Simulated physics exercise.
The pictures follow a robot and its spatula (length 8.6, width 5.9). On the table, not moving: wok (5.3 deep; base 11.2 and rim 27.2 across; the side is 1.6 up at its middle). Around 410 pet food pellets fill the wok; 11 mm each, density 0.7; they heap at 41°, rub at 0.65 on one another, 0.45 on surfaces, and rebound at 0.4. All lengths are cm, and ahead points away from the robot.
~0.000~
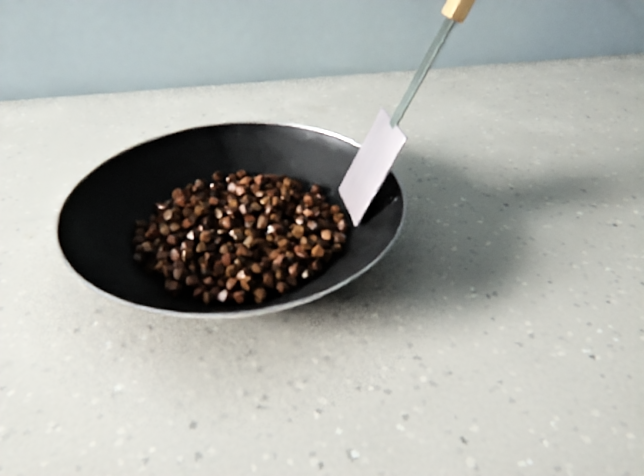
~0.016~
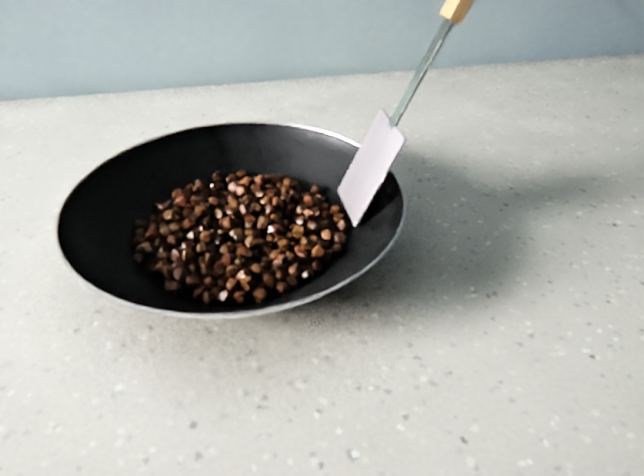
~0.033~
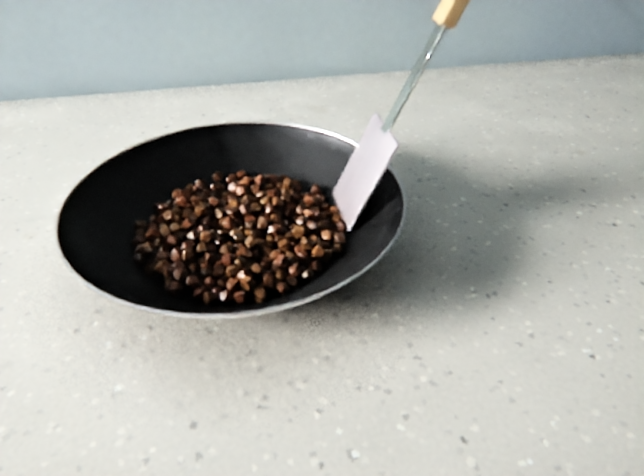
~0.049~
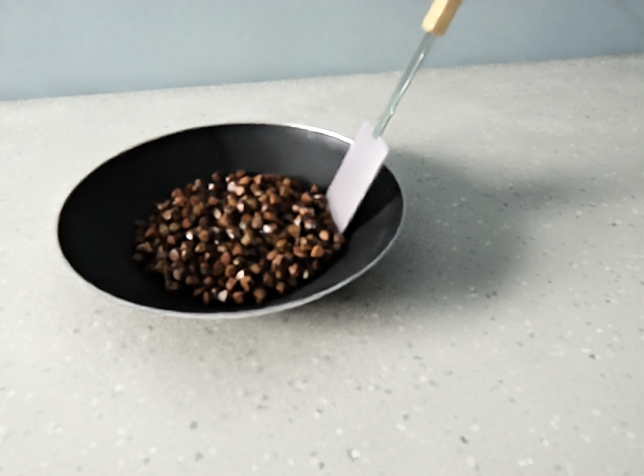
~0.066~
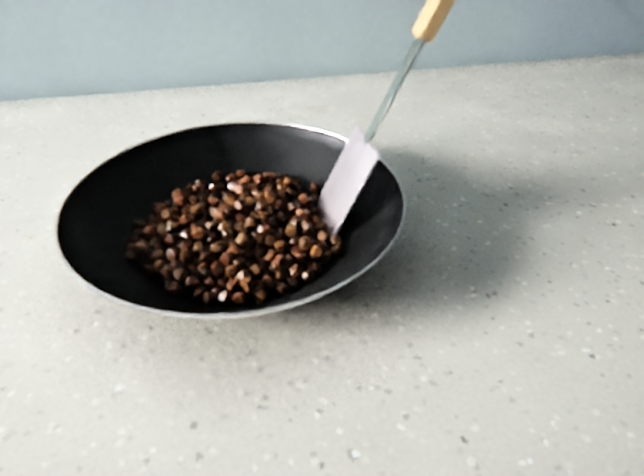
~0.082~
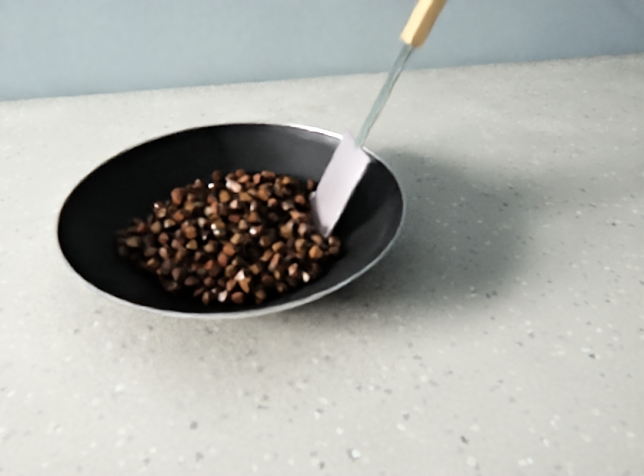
A spatula with a pale blade and wooden handle moves a short way left and slightly down inside a black wok on a speckled table, pushing into the heap of brown pellets, which shifts slightly left.
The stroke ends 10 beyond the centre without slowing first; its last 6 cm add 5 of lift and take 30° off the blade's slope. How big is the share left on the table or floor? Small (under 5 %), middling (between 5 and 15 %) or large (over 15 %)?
Answer: Middling; between 5 and 15 % of the pet food pellets finish on the table or floor.
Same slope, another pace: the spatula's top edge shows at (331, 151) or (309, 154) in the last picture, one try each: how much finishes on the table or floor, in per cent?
Some 20 and 30 per cent.
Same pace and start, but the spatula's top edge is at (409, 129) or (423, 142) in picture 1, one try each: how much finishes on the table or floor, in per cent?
About 10 and 10 per cent.
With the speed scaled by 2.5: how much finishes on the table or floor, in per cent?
About 30 per cent.
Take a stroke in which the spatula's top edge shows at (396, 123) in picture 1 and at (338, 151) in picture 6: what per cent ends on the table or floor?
About 25 per cent.
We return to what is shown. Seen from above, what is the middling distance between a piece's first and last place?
Roughly 4 cm.
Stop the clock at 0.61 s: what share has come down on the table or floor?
About 8 per cent.
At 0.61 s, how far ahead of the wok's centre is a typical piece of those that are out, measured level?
About 16 cm.
After 0.22 s, sloping 65°, highest piece 5 above the table; 407 in the wok.
After 0.35 s, sloping 55°, highest piece 7 above the table; 403 in the wok, 4 on the blade or in flight.
After 0.61 s, sloping 35°, highest piece 6 above the table; 368 in the wok, 35 on the table or floor, 4 on the blade or in flight.
After 1.66 s, sloping 35°, highest piece 6 above the table; 368 in the wok, 39 on the table or floor.
In the end, 368 in the wok, 39 on the table or floor. That is 10 % on the table or floor.
